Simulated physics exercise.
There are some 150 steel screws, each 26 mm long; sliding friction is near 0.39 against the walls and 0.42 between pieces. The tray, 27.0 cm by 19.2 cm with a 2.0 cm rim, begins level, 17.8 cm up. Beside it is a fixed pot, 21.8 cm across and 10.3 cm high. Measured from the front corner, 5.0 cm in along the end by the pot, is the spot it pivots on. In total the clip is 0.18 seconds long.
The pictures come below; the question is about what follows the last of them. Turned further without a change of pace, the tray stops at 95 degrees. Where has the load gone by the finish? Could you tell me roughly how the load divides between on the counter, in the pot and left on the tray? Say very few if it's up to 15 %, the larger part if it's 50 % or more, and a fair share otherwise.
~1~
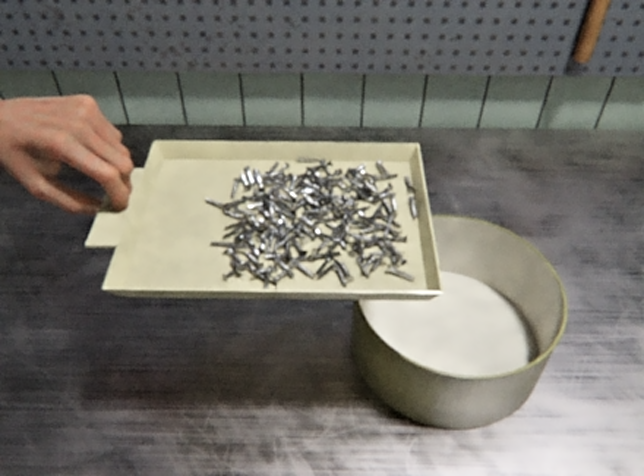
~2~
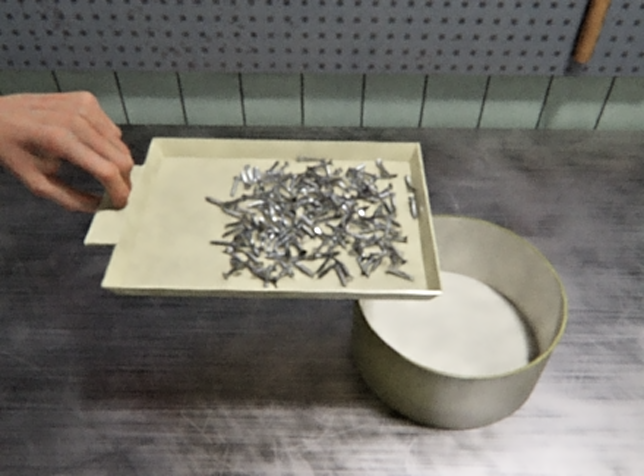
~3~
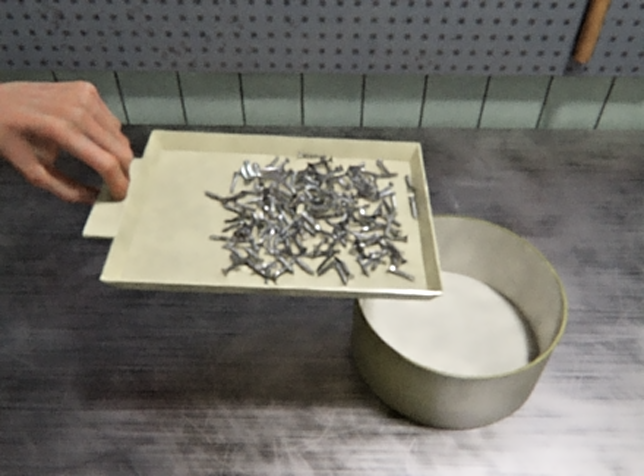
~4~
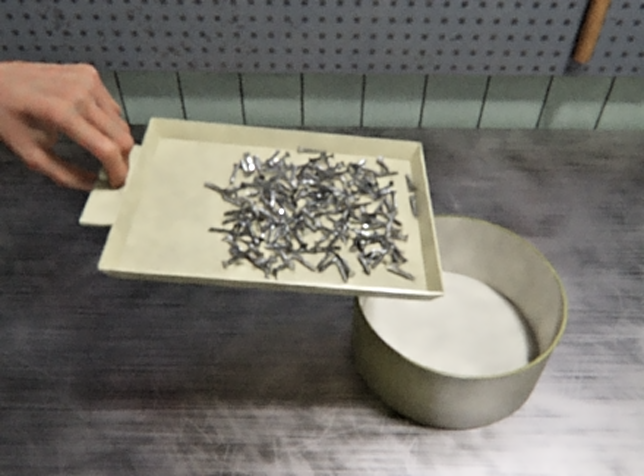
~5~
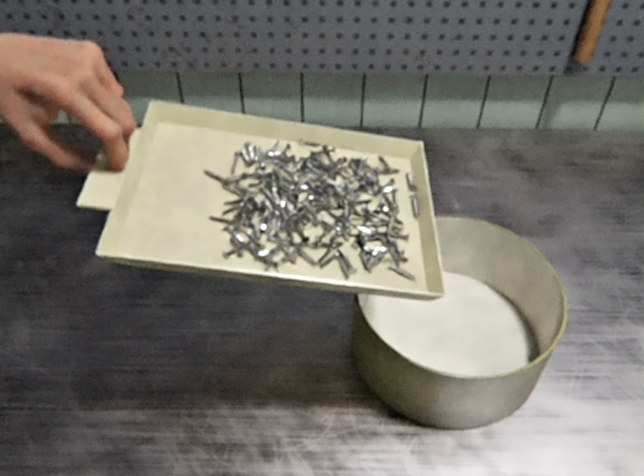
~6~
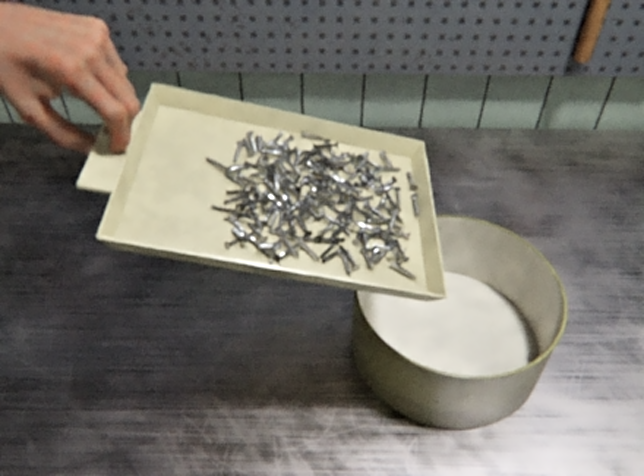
Roughly this. Counter: Very few; pot: The larger part; left on the tray: Very few.
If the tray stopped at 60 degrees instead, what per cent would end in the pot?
Near 60 %, then.
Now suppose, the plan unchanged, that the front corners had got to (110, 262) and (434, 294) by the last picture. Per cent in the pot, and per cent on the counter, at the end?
Per cent by place - pot 60, counter 40.
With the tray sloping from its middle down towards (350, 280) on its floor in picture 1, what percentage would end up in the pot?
Estimate: Near 60 per cent.
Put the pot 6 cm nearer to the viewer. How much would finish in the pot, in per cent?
Then close to 85 per cent.
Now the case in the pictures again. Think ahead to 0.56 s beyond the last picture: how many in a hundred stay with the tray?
Around 40 percent of it.
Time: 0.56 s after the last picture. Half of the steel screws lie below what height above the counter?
Around 16 cm up.
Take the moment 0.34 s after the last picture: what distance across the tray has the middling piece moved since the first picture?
I'd say close to 6 centimetres.
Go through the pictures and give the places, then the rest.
The first frame shows tray tilt 0 degrees, front corners at (115, 281) and (432, 285); middle of the pieces at (319, 216); pot at (459, 287).
The second frame shows tray tilt 1 degrees, front corners at (114, 279) and (432, 285); middle of the pieces at (319, 215).
The third frame shows tray tilt 3 degrees, front corners at (113, 272) and (433, 286); middle of the pieces at (319, 212).
The fourth frame shows tray tilt 6 degrees, front corners at (111, 261) and (434, 286), lowest corner right front; middle of the pieces at (320, 208).
The fifth frame shows tray tilt 10 degrees, front corners at (110, 246) and (436, 287), lowest corner right front; middle of the pieces at (321, 203).
The sixth frame shows tray tilt 14 degrees, front corners at (110, 231) and (437, 288), lowest corner right front; middle of the pieces at (323, 197); pot at (459, 287).
Then, 0.34 s after the last picture, tilt 54 degrees; the tray holds 100 %, the pot 0 %.
Then, 0.56 s after the last picture, tilt 80 degrees; the tray holds 40 %, the pot 25 %.
Then, 0.90 s after the last picture, tilt 95 degrees; the tray holds 0 %, the pot 100 %.
In the end, counter 0 %, pot 100 %, tray 0 %.
